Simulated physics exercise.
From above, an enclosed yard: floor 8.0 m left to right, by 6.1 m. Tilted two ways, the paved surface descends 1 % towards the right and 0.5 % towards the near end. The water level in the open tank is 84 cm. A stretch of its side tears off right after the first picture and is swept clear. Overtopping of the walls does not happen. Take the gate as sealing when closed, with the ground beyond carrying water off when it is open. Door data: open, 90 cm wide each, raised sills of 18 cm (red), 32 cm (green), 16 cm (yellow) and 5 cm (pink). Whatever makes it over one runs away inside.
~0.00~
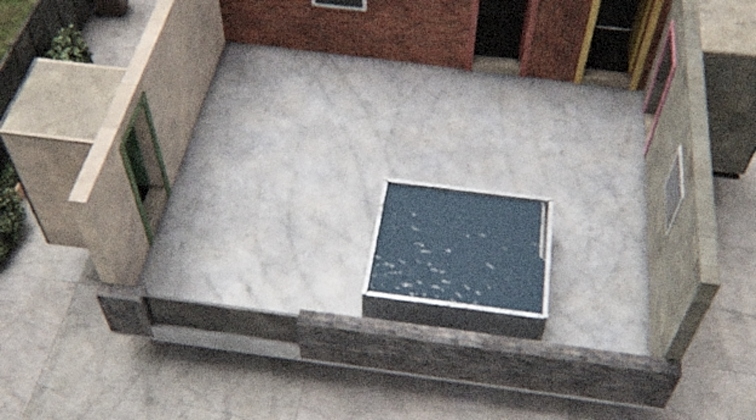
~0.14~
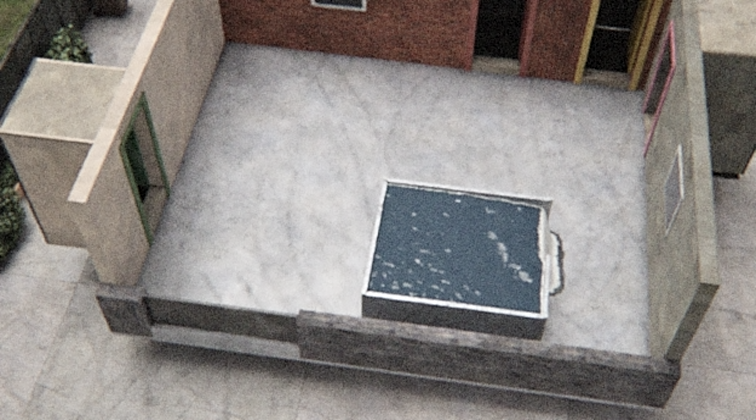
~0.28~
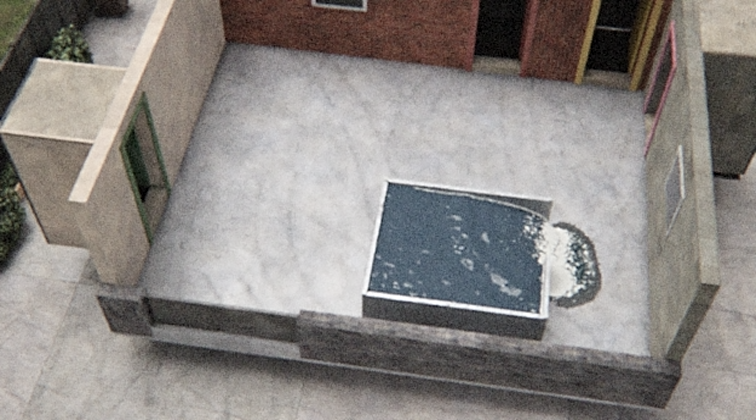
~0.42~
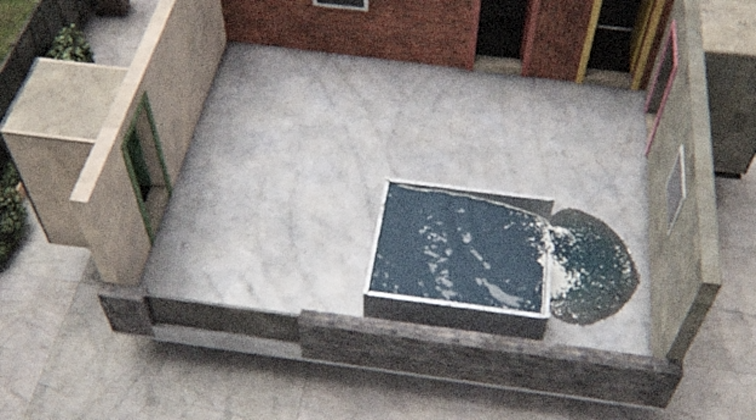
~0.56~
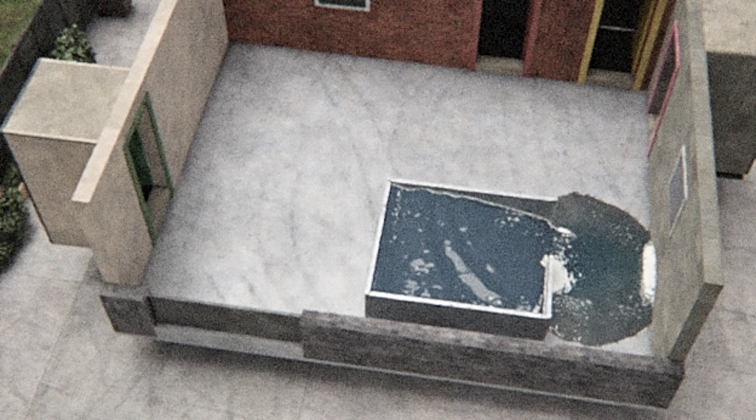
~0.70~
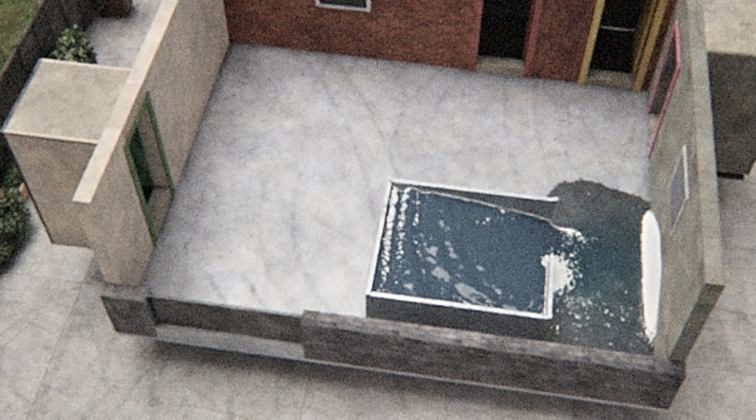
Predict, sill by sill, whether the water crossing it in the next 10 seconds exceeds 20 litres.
My prediction: At the red door it is 20 litres or less; at the green door it is 20 litres or less; at the yellow door it is above 20 litres; at the pink door it is above 20 litres.
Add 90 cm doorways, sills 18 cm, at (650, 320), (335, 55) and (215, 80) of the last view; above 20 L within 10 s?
Taking them in order, the first gets enough, the second too little and the third too little.
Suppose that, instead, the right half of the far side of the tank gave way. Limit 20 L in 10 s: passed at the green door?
Green: Falls short.
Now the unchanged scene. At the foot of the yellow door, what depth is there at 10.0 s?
About 15.5 cm.
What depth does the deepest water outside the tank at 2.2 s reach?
Depth max: Approx. 55 cm.
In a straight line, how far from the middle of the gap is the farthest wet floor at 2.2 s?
4.4 m.
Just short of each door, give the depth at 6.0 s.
Measured in centimetres, the red door gives 11, the green door 8, the yellow door 24 and the pink door 14.
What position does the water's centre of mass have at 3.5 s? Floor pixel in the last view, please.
Near (523, 256).
After 1.4 s water covers 15 % of the floor and is deepest (56 cm) near (640, 272); red door not reached, green door not reached, yellow door not reached, pink door 6 cm at the sill, 0 L in.
After 2.2 s water covers 25 % of the floor and is deepest (55 cm) near (654, 374); red door not reached, green door not reached, yellow door 33 cm at the sill, 17 L in, pink door 11 cm at the sill, 5 L in.
After 3.5 s water covers 40 % of the floor and is deepest (38 cm) near (640, 263); red door 12 cm at the sill, 0 L in, green door not reached, yellow door 31 cm at the sill, 139 L in, pink door 10 cm at the sill, 22 L in.
After 6.0 s water covers 80 % of the floor and is deepest (28 cm) near (654, 384); red door 11 cm at the sill, 0 L in, green door 8 cm at the sill, 0 L in, yellow door 24 cm at the sill, 258 L in, pink door 14 cm at the sill, 60 L in.
After 10.0 s water covers 100 % of the floor and is deepest (18 cm) near (654, 384); red door 8 cm at the sill, 0 L in, green door 10 cm at the sill, 0 L in, yellow door 15 cm at the sill, 294 L in, pink door 13 cm at the sill, 171 L in.
